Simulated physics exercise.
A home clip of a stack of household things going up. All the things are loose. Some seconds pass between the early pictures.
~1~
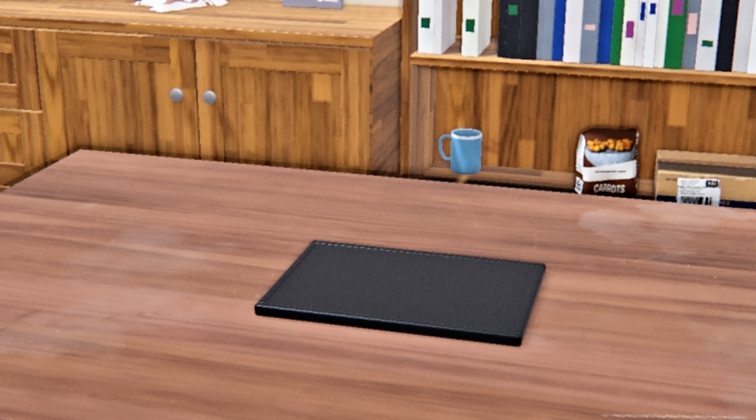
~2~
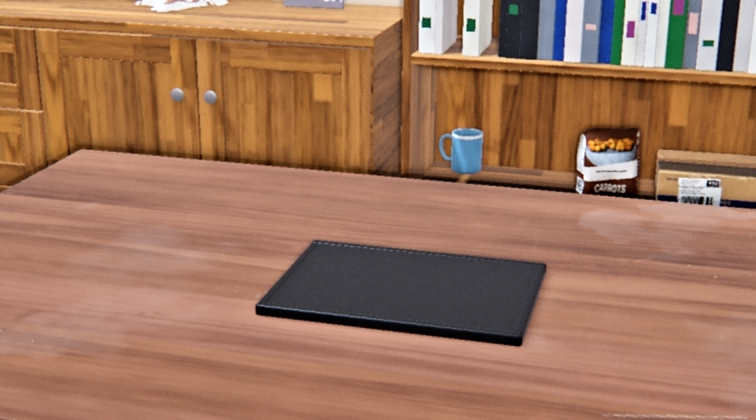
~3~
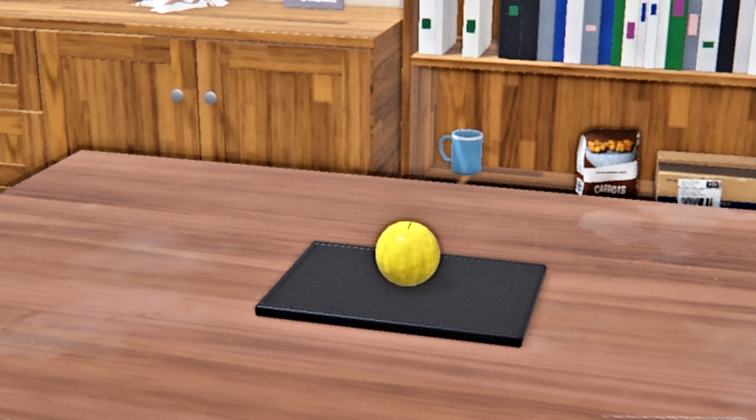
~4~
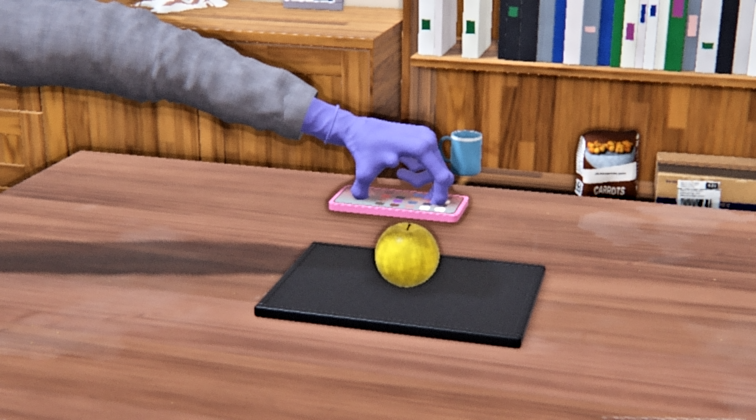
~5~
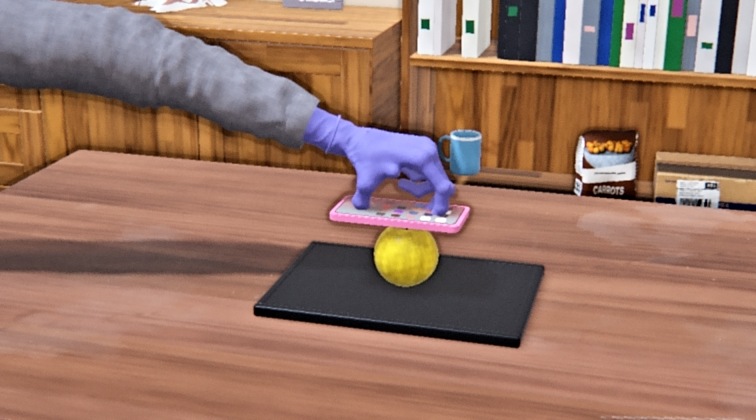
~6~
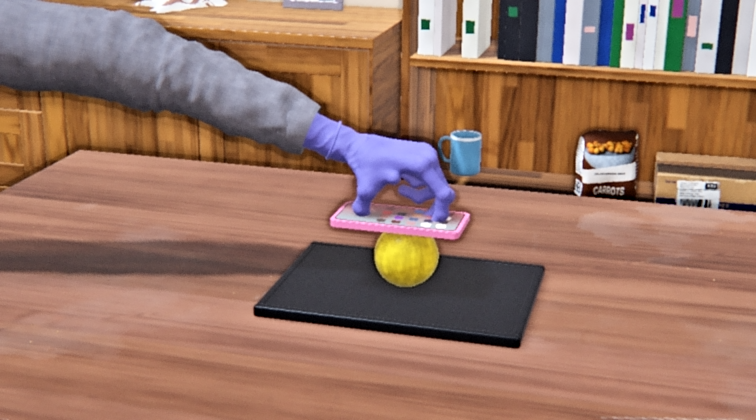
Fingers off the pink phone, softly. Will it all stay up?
Outcome: The pile loses its balance.
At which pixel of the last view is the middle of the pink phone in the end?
Around (347, 242).
Then, 0.40 s later than the last frame, pink phone tilted by 30° near (386, 222).
Then, 0.60 s later than the last frame, pink phone now fallen.
Then, 1.70 s later than the last frame, nothing new.
When it is over, fallen, pink phone; the other 2 as before. End places, in pixels of the last picture, pink phone near (347, 242). The pile comes apart.
